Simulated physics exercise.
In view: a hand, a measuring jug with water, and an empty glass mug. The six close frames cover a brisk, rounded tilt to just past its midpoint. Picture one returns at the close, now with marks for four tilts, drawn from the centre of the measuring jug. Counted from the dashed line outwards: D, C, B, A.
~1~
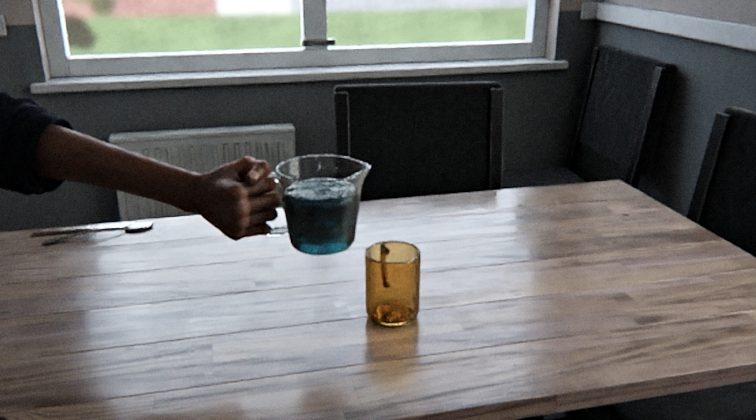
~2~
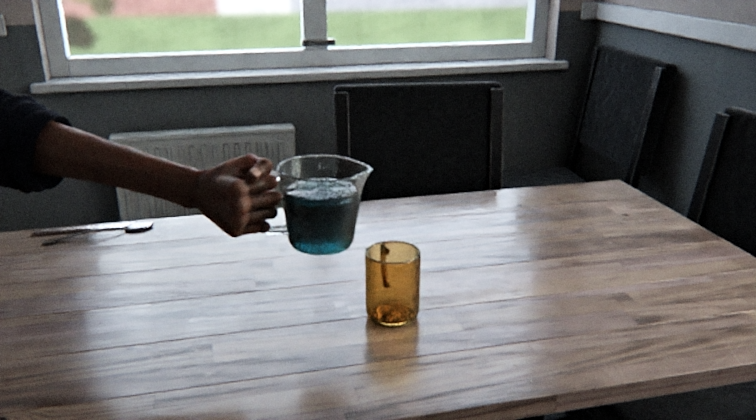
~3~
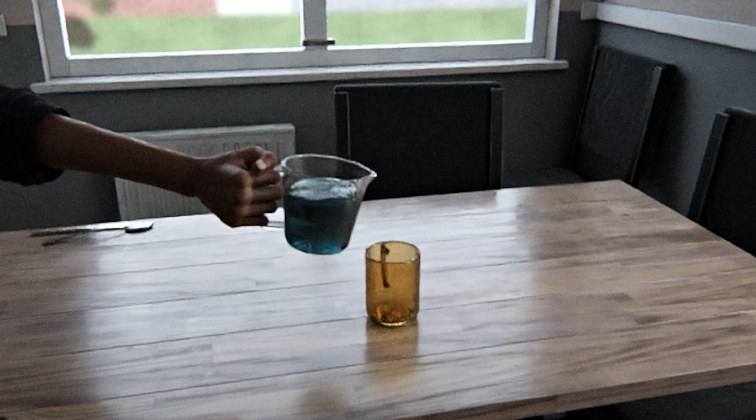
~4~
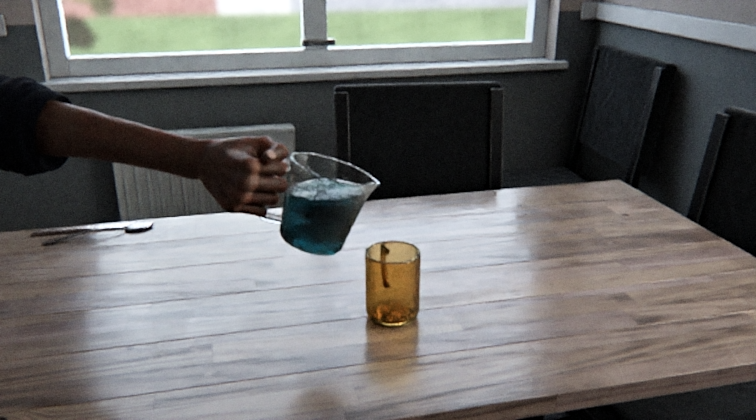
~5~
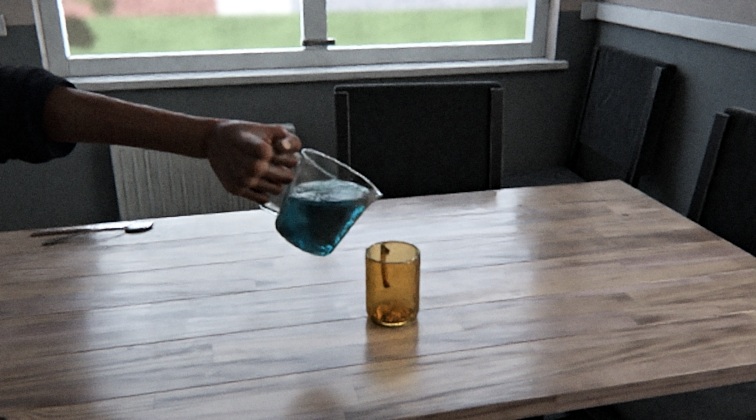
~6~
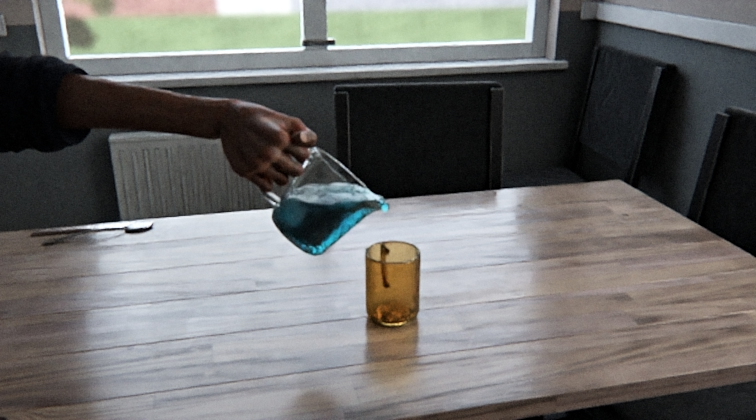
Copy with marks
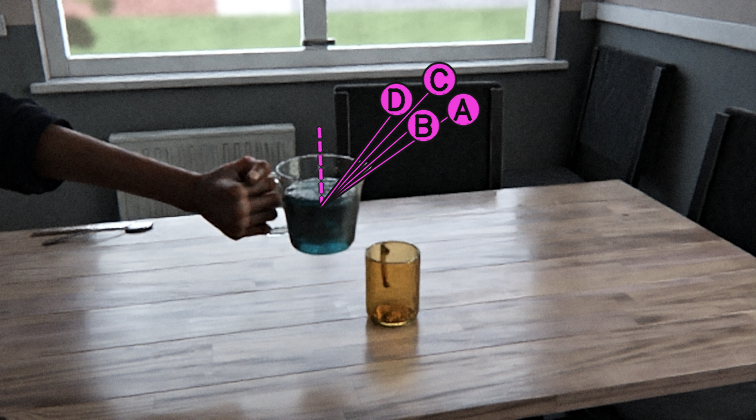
A wooden dining table stands in a grey-walled room with dark chairs, a white radiator and a window behind it, seen from slightly above by a still camera. A dark-sleeved arm reaches in from the left, holding a clear jug of blue water beside an empty amber glass mug. The hand holds nearly still, then tilts the jug rightward until water just passes its lip.
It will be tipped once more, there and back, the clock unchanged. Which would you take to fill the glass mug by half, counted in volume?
Go for A.
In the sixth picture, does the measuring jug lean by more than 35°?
Yes, it does.
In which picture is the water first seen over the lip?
In picture 6.
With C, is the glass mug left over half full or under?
Under half.
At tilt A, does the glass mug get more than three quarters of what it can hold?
No.
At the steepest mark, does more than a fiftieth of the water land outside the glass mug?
No.
On the marked copy, A at (448, 117); B at (406, 132); C at (428, 92); D at (390, 116).
If A is chosen, the glass mug ends with about 52 % of what it can hold.
If B is chosen, the glass mug ends with about 36 % of what it can hold.
If C is chosen, the glass mug ends with about 23 % of what it can hold.
If D is chosen, the glass mug ends with about 13 % of what it can hold.
